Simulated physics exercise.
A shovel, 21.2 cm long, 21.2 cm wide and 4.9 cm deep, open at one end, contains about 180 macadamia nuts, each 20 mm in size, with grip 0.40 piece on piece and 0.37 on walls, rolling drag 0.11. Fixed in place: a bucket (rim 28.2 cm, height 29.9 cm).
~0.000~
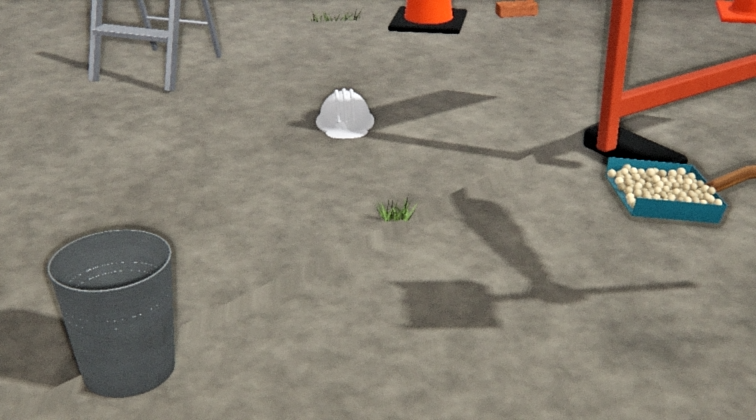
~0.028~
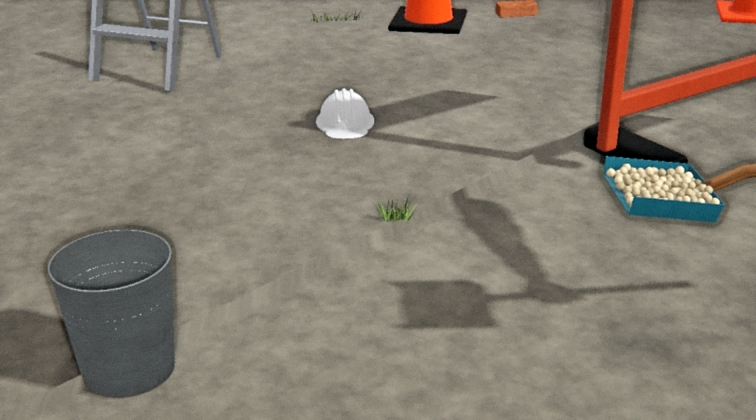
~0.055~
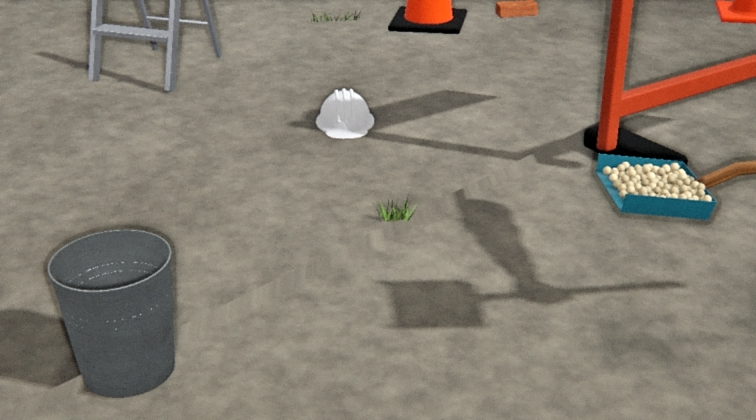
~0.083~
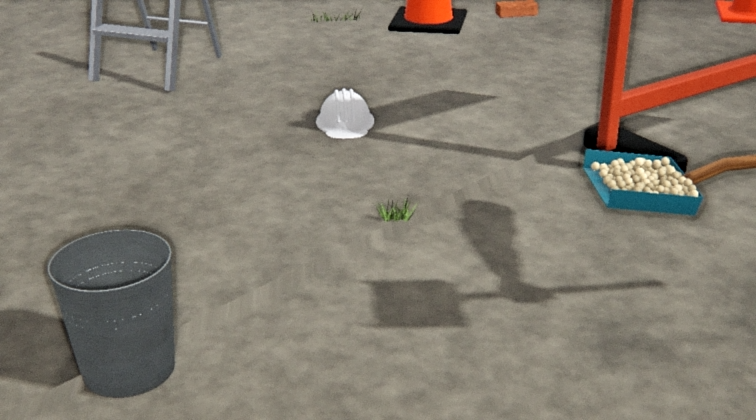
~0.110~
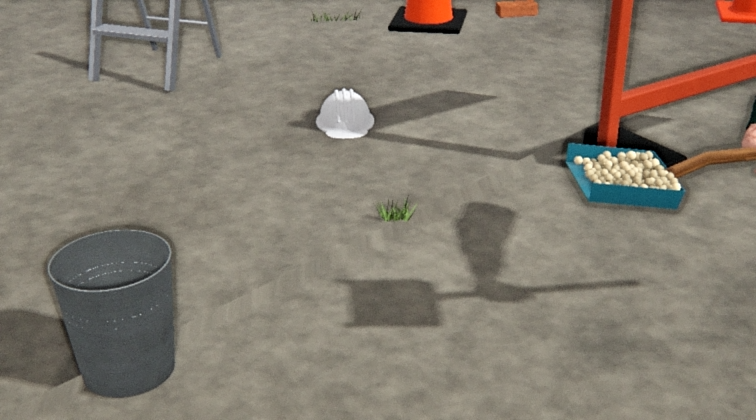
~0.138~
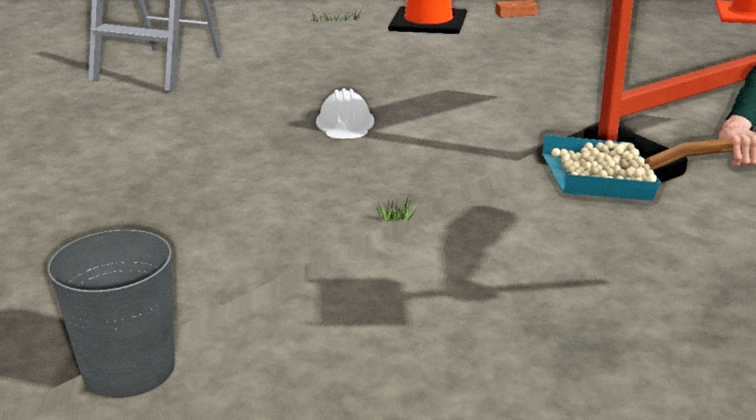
The clip shows a blue shovel loaded with round, cream-coloured nuts moving a short way left above grey ground, its shadow shifting too, as a hand gripping the wooden handle comes into view, while a bucket and white helmet stay still.
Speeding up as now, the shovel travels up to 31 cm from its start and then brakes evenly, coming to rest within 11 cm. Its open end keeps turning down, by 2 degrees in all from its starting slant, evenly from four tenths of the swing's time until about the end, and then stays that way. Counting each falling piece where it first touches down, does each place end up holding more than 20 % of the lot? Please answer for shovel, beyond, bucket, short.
Shovel: No; ground beyond: Yes; bucket: Yes; on the ground short of the target's middle: No.
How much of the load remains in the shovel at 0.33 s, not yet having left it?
Share remaining: Near 0 per cent.
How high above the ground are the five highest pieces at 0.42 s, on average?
Some 70 cm.
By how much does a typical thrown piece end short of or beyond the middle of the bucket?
Offset: Approx. 10 cm beyond.
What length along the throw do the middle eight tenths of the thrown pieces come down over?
About 65 cm long.
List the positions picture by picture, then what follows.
In the first picture, shovel at (681, 203); tilt 8 degrees; moved 0.0 cm; low side right; open edge at (617, 195); middle of the load at (665, 190); bucket at (110, 259).
In the second picture, shovel at (679, 202); tilt 8 degrees; moved 0.7 cm; low side right; open edge at (614, 194); middle of the load at (665, 188).
In the third picture, shovel at (671, 200); tilt 8 degrees; moved 2.8 cm; low side right; open edge at (607, 191); middle of the load at (660, 185).
In the fourth picture, shovel at (657, 195); tilt 8 degrees; moved 6.5 cm; low side right; open edge at (593, 187); middle of the load at (650, 180).
In the fifth picture, shovel at (639, 189); tilt 8 degrees; moved 11.3 cm; low side right; open edge at (575, 181); middle of the load at (634, 171).
In the sixth picture, shovel at (614, 180); tilt 8 degrees; moved 17.8 cm; low side right; open edge at (551, 172); middle of the load at (615, 161); bucket at (110, 259). It turns about 20 degrees a second.
After 0.24 s, tilt 7 degrees; shovel 85 %, in the air 15 %; middle of all pieces near (489, 130).
Then, at 0.33 s, tilt 6 degrees; in the air 100 %; middle of all pieces near (370, 123).
Then, at 0.42 s, tilt 6 degrees; in the air 100 %; middle of all pieces near (251, 148).
Then, at 0.49 s, tilt 6 degrees; in the air 100 %; middle of all pieces near (162, 189).
By 1.8 s all is still; shovel 0 %, beyond 45 %, bucket 50 %, short 0 %.
